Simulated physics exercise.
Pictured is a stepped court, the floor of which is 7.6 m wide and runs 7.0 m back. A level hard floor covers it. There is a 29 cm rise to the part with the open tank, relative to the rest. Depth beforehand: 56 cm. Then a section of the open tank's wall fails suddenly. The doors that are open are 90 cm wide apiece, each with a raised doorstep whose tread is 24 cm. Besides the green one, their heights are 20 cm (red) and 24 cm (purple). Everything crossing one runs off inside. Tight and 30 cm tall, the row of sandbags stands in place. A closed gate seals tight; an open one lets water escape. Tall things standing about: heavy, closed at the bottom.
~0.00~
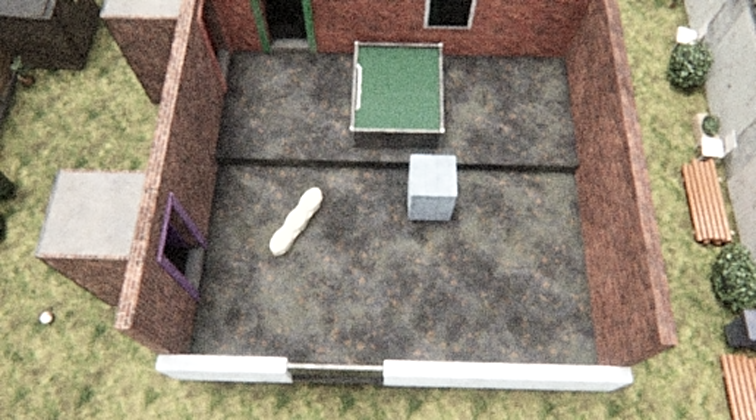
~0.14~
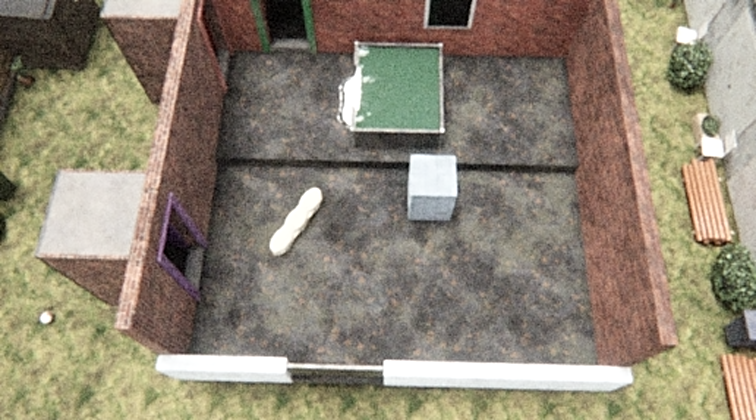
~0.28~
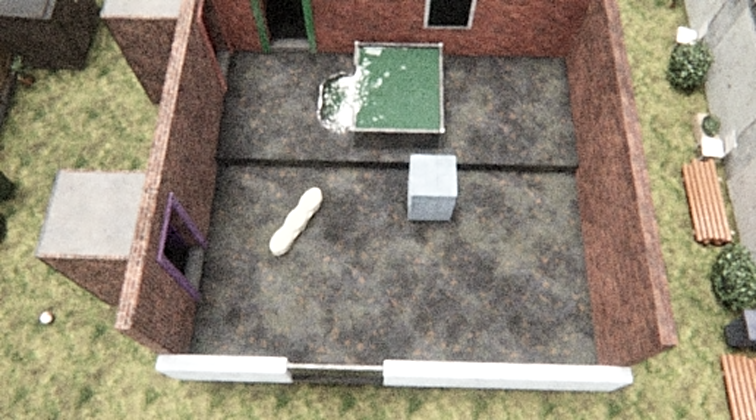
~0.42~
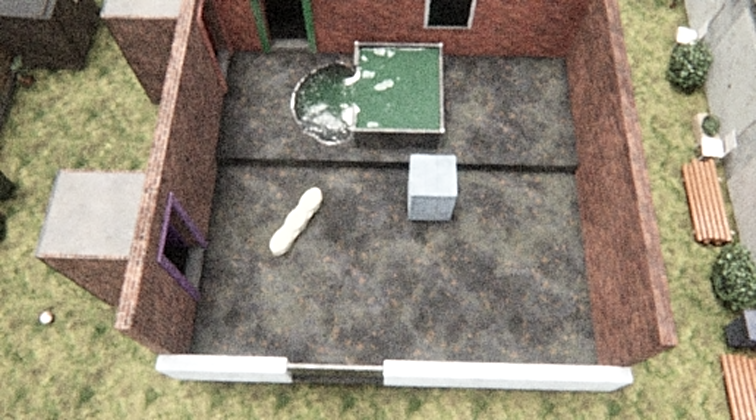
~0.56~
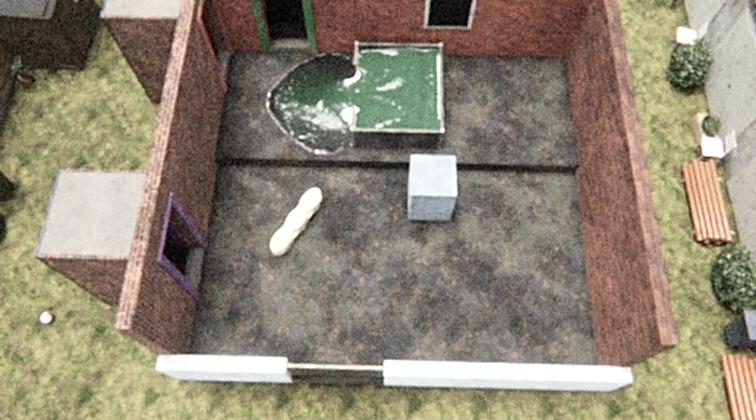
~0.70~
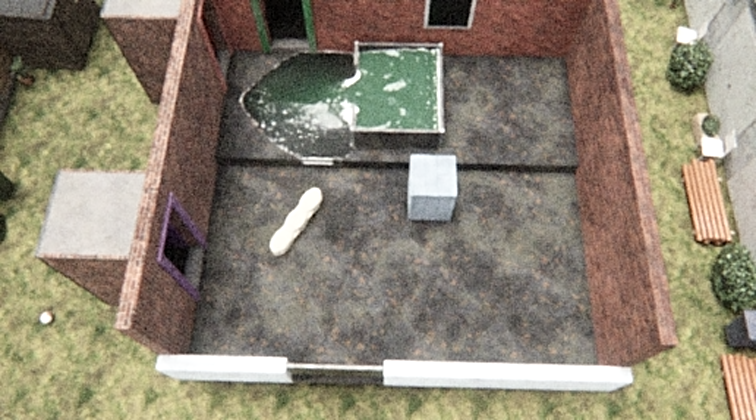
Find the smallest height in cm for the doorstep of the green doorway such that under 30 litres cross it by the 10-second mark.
Around 12 cm is just enough.
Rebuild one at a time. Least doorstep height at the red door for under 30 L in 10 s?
Red - roughly 22 cm.
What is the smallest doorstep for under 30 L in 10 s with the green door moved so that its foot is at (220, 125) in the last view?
Minimum: Close to 17 cm.
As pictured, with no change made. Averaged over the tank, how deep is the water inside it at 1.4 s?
The mean depth is roughly 39 cm.
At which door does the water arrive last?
Answer: The purple door.
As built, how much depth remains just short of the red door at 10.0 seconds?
It works out to about 7.5 centimetres deep.
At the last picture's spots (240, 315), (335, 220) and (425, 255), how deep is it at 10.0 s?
I'd read roughly 10, 2 and 2 cm there.
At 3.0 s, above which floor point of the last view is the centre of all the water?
It lies near (324, 114) in the last picture.
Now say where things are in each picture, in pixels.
The first picture shows the open tank at (398, 88) is whole and still, 56 cm deep; the green door at (284, 21) is dry.
In the second picture, water pours out at (357, 98) and has run 0.3 m, to (344, 121); about 8 cm deep outside, 56 cm at the back.
In the third picture, water pours out at (357, 98) and has run 0.7 m, to (322, 111); about 10 cm deep outside, 56 cm at the back.
In the fourth picture, water pours out at (357, 98) and has run 1.3 m, to (297, 110); about 7 cm deep outside, 56 cm at the back.
In the fifth picture, the gap is at (357, 98), the front 1.8 m out at (273, 107); the back of the open tank holds 51 cm.
In the sixth picture, the gap is at (357, 97), the front 2.4 m out at (246, 102); the back of the open tank holds 47 cm; the green door at (284, 21), 2.1 m from the gap, is still 0.3 m from the nearest water.
After 1.4 s water covers 15 % of the floor, deepest (30 cm) near (347, 104); 14 cm at the green door, 0 litres in over its 14 cm doorstep.
After 3.0 s water covers 25 % of the floor, deepest (24 cm) near (229, 68); 15 cm at the green door, 1 litre in over its 14 cm doorstep.
After 10.0 s water covers 75 % of the floor, deepest (12 cm) near (188, 363); 7 cm at the green door, 11 litres in over its 14 cm doorstep.
At the green door as built, the water arrived by 0.8 s and peaked near 17 cm at 3.8 s.
Run again over the same 10 s with other heights there, 69 litres in over 9.5 cm, 14 litres over 13.5 cm. The limit of 30 litres is kept from about 12 cm up.
